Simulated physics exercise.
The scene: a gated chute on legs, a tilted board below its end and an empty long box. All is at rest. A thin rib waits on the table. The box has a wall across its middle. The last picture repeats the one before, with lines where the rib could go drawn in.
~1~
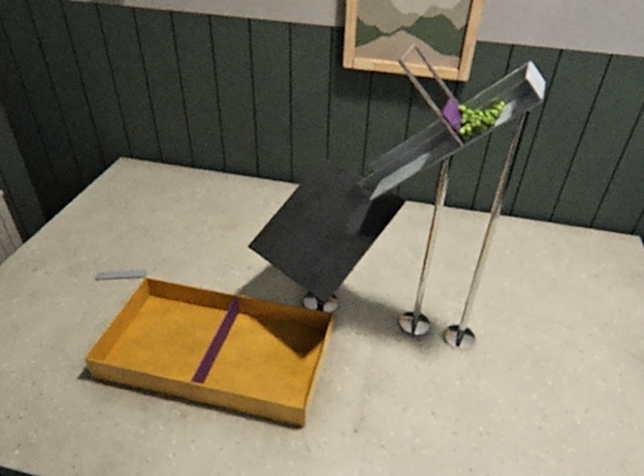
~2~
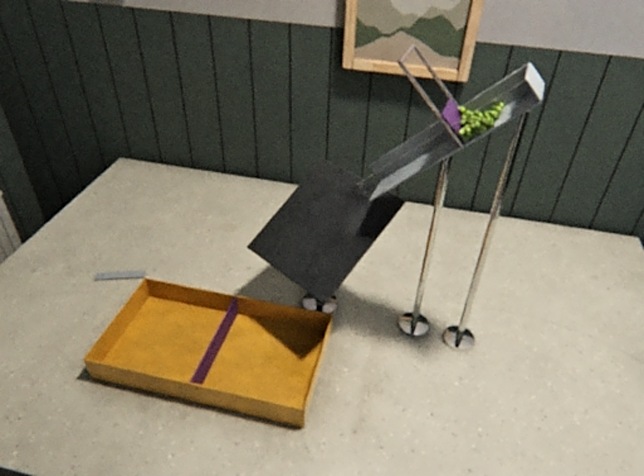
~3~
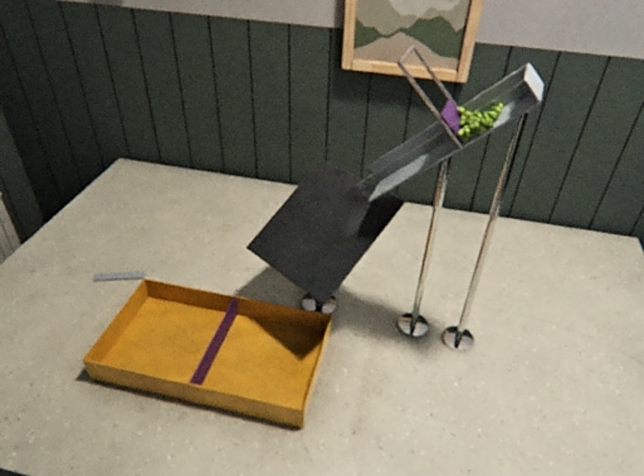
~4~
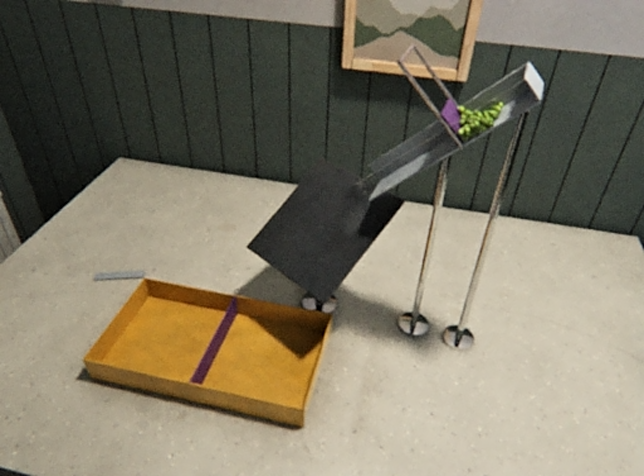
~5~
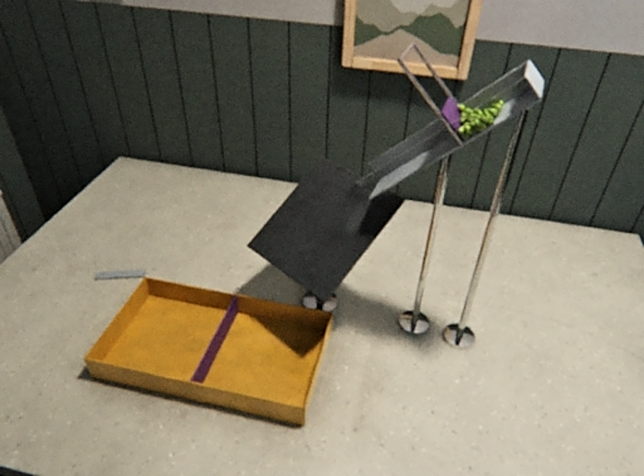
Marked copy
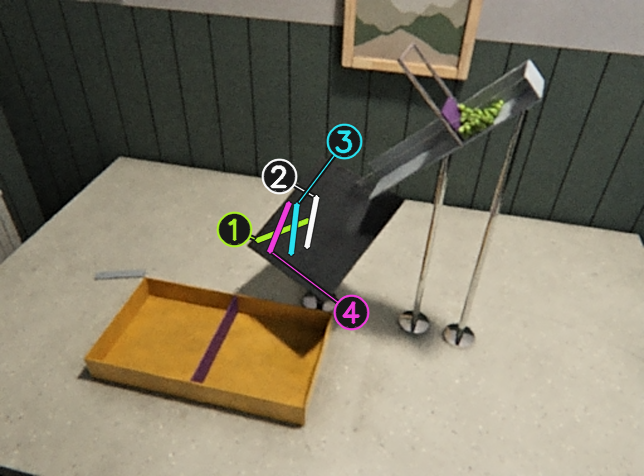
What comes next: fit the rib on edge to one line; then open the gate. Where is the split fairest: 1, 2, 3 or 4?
1.
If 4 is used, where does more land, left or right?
More lands on the right.
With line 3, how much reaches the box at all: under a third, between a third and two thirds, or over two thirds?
It is over two thirds.
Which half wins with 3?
The right half.
On the marked copy, line 1 from (307, 220) to (257, 240); line 2 from (316, 197) to (307, 246); line 3 from (296, 205) to (291, 253); line 4 from (288, 203) to (269, 250).
With 1, of what is caught, roughly half in the left half, roughly half in the right.
With 2, of what is caught, just a few in the left half, almost all in the right.
With 3, of what is caught, about a tenth in the left half, almost all in the right.
With 4, of what is caught, about a tenth in the left half, almost all in the right.
